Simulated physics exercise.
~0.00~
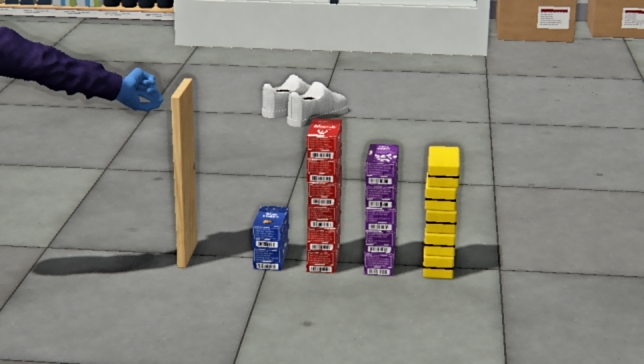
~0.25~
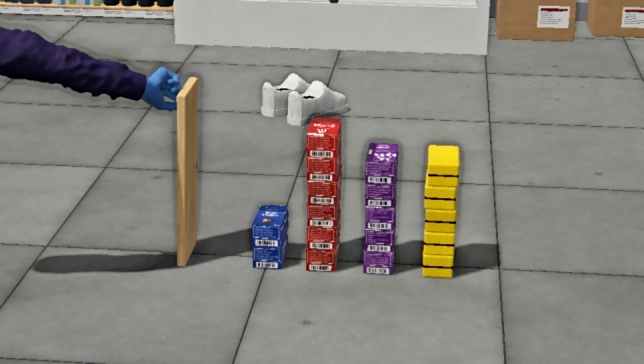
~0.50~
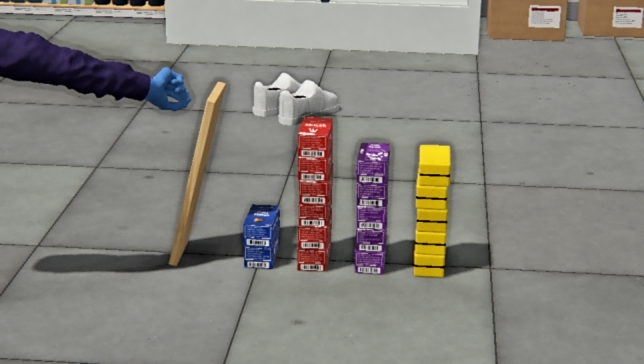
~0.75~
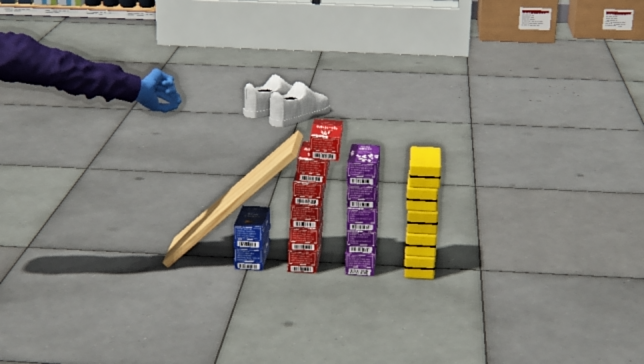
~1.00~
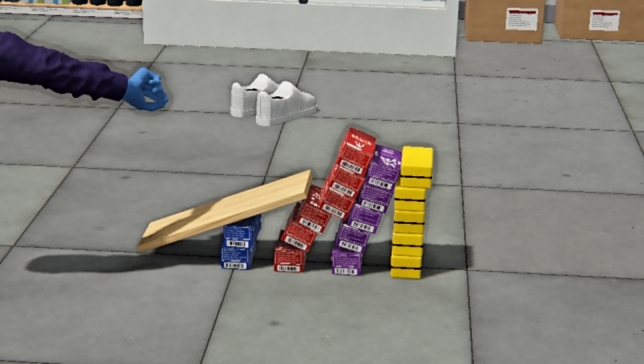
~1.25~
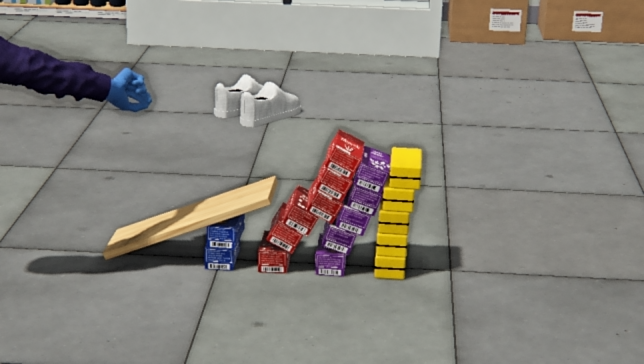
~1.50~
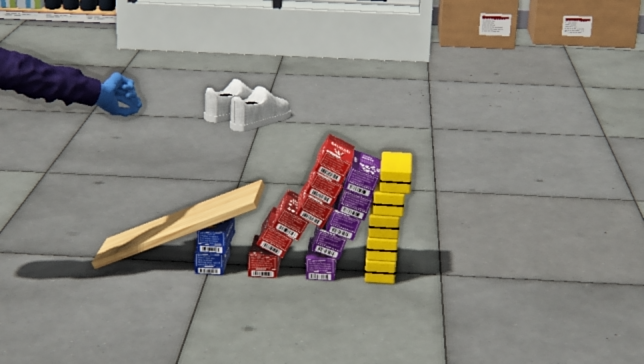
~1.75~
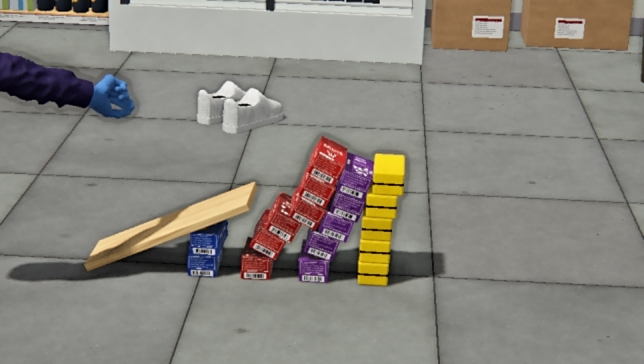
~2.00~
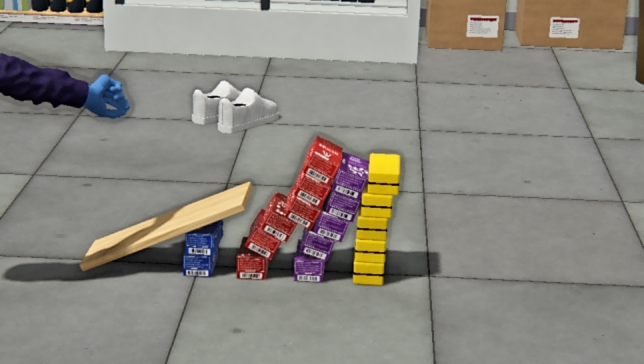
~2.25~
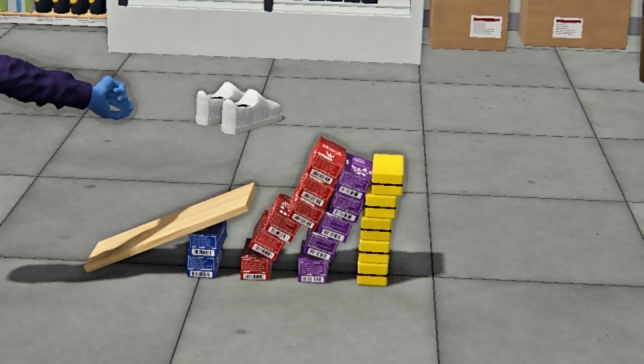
Wooden board pushed by a gloved hand toppling right over a short blue stack, leaving red and purple stacks leaning against yellow.
